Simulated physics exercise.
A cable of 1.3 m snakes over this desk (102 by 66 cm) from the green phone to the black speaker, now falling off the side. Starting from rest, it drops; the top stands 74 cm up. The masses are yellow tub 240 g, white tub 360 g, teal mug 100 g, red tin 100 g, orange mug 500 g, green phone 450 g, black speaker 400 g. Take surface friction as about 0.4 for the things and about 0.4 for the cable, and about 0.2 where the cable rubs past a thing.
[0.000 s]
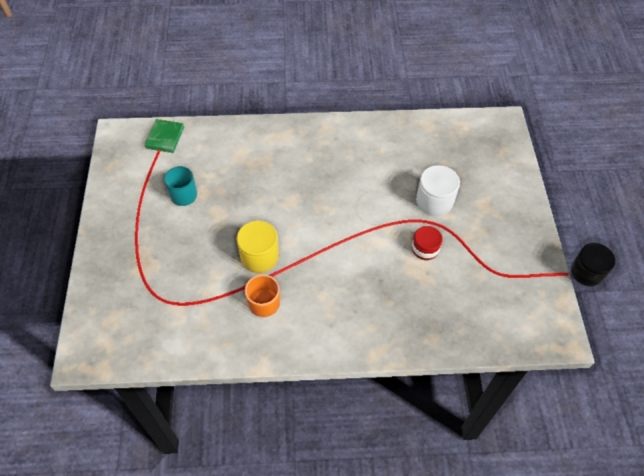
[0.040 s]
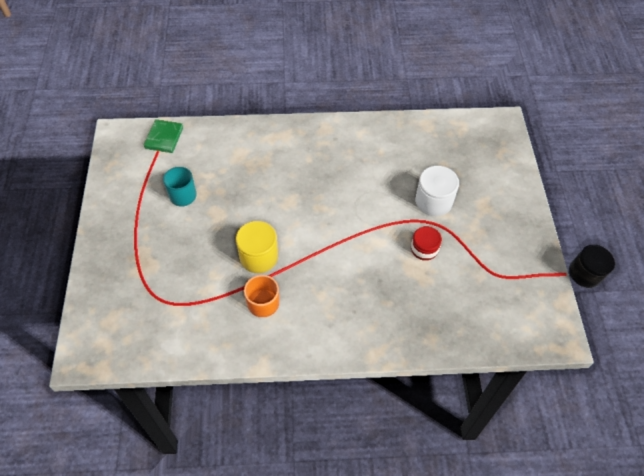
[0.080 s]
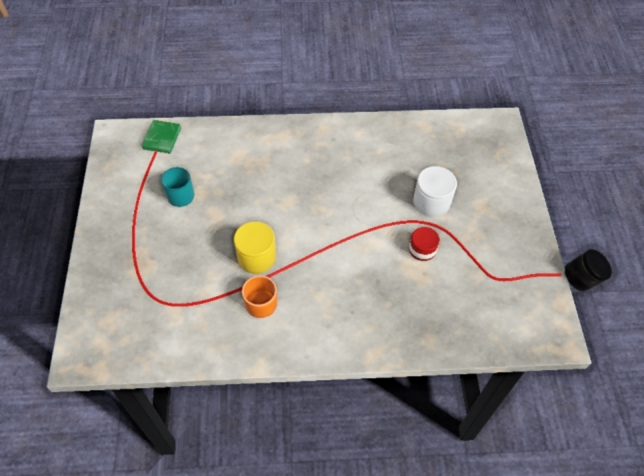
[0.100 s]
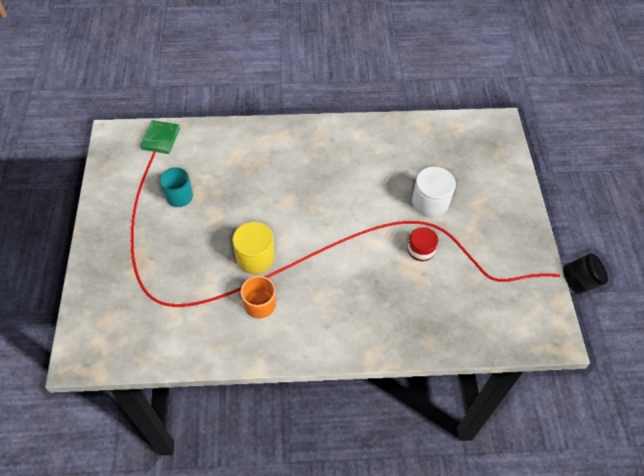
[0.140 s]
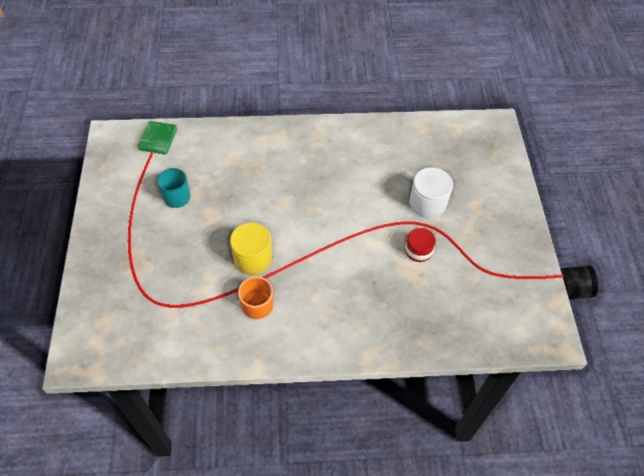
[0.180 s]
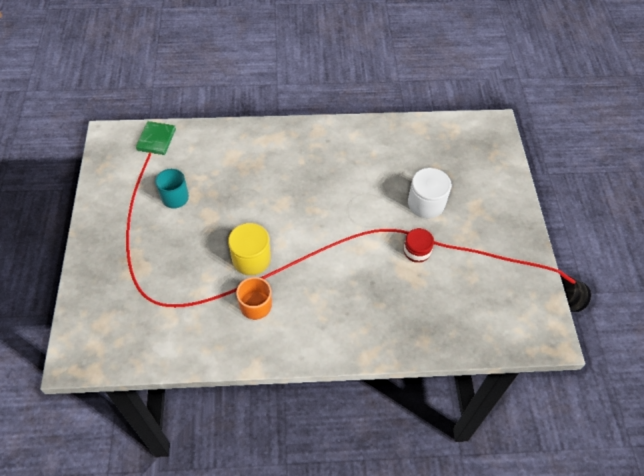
The black speaker at the table's right edge tipped over and dropped down off the side, pulling the right end of the red cable straighter past the red tin, while the mugs and tubs stayed put.
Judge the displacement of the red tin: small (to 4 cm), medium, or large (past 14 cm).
It is medium.
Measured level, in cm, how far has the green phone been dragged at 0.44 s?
Roughly 2 cm level.
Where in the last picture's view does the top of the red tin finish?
Roughly at (440, 279).
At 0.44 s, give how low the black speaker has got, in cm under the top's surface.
40 cm.
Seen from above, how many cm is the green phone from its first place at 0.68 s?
Looks like some 4 centimetres to me.
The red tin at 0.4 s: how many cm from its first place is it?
About 8 cm.
At 0.4 s, the cable's tail end at (162, 161); red tin 8 cm off its start, teal mug 8 cm off its start, yellow tub 7 cm off its start.
At 0.7 s, the cable's tail end at (177, 162); red tin 10 cm off its start, yellow tub 18 cm off its start, black speaker over the edge.
At 0.9 s, the cable's tail end at (186, 163); red tin 10 cm off its start at (440, 279), yellow tub 19 cm off its start at (289, 170), black speaker over the edge.
At 1.2 s, the cable's tail end at (189, 164); red tin 10 cm off its start, yellow tub 19 cm off its start, teal mug 13 cm off its start.
At 2.4 s, the cable's tail end at (189, 164); red tin 10 cm off its start at (440, 279), yellow tub 19 cm off its start at (289, 170), black speaker over the edge, teal mug 13 cm off its start at (225, 153).
